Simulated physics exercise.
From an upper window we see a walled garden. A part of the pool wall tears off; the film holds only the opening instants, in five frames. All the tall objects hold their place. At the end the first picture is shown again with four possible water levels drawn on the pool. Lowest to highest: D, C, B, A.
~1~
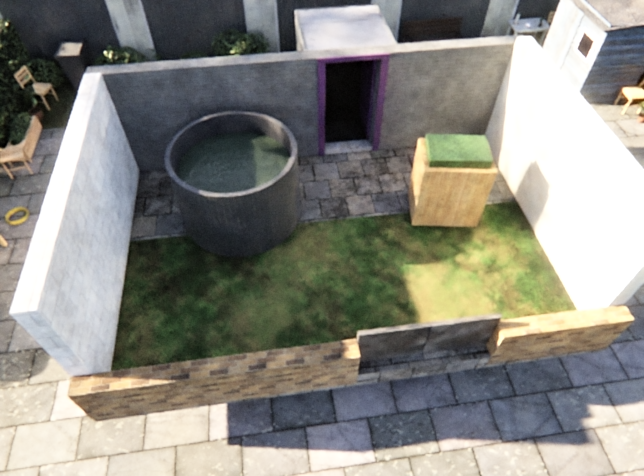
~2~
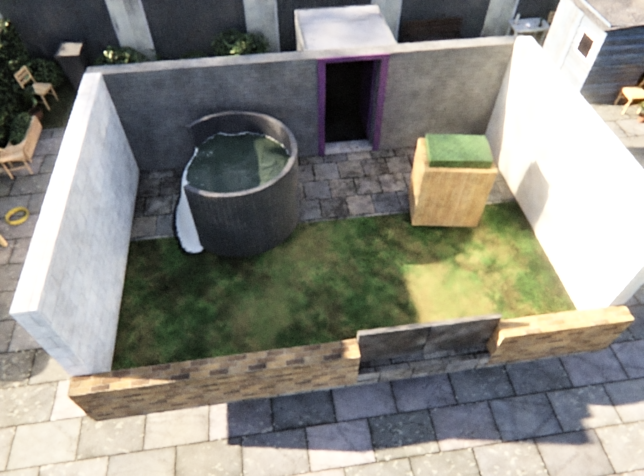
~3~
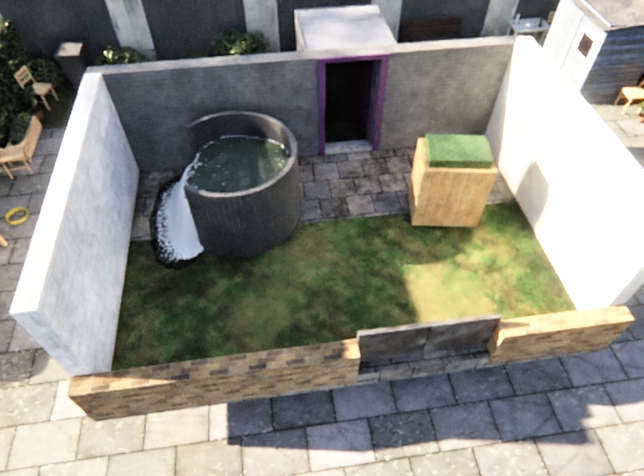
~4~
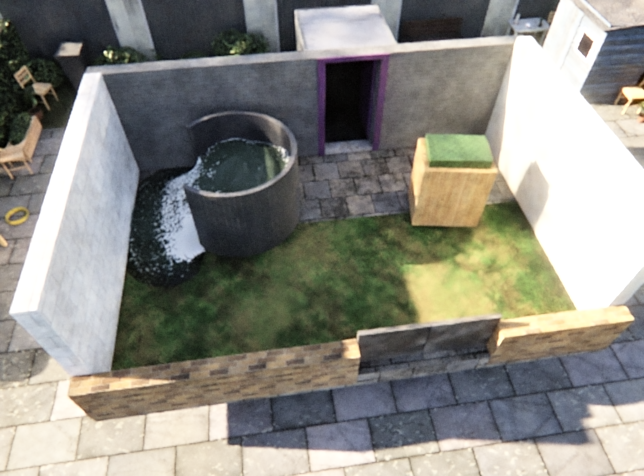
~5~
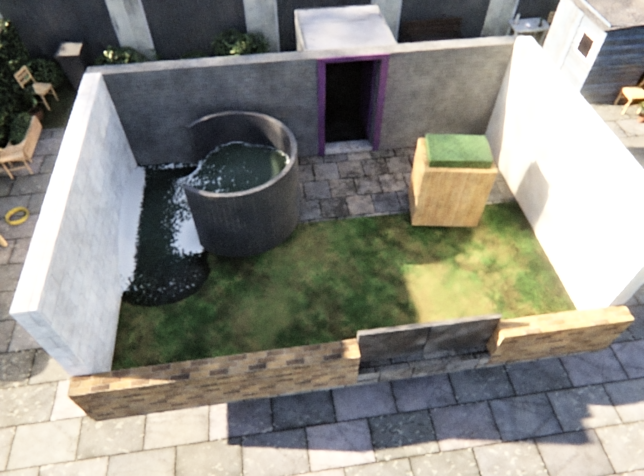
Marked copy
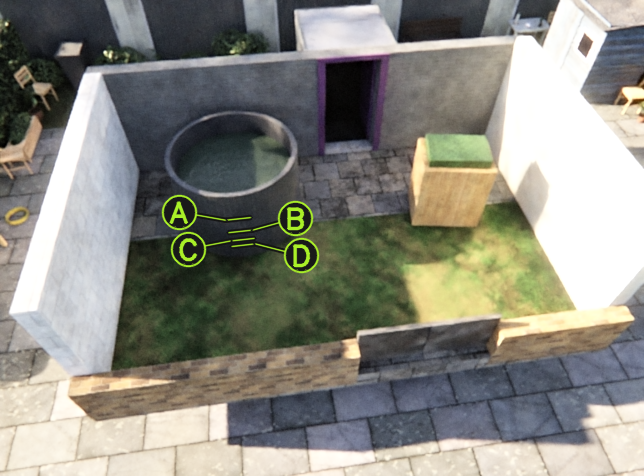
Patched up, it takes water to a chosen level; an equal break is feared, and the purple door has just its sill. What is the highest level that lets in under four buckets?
Go for A.
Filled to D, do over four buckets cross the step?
No.
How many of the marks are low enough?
All four.
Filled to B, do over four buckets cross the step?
No, that is safe.
On the marked copy, A at (238, 218); B at (240, 231); C at (242, 239); D at (243, 245); from the bottom up D, C, B, A.
With A, a splash gets over, under a bucket.
With B, nothing gets over.
With C, nothing gets over.
With D, nothing gets over.
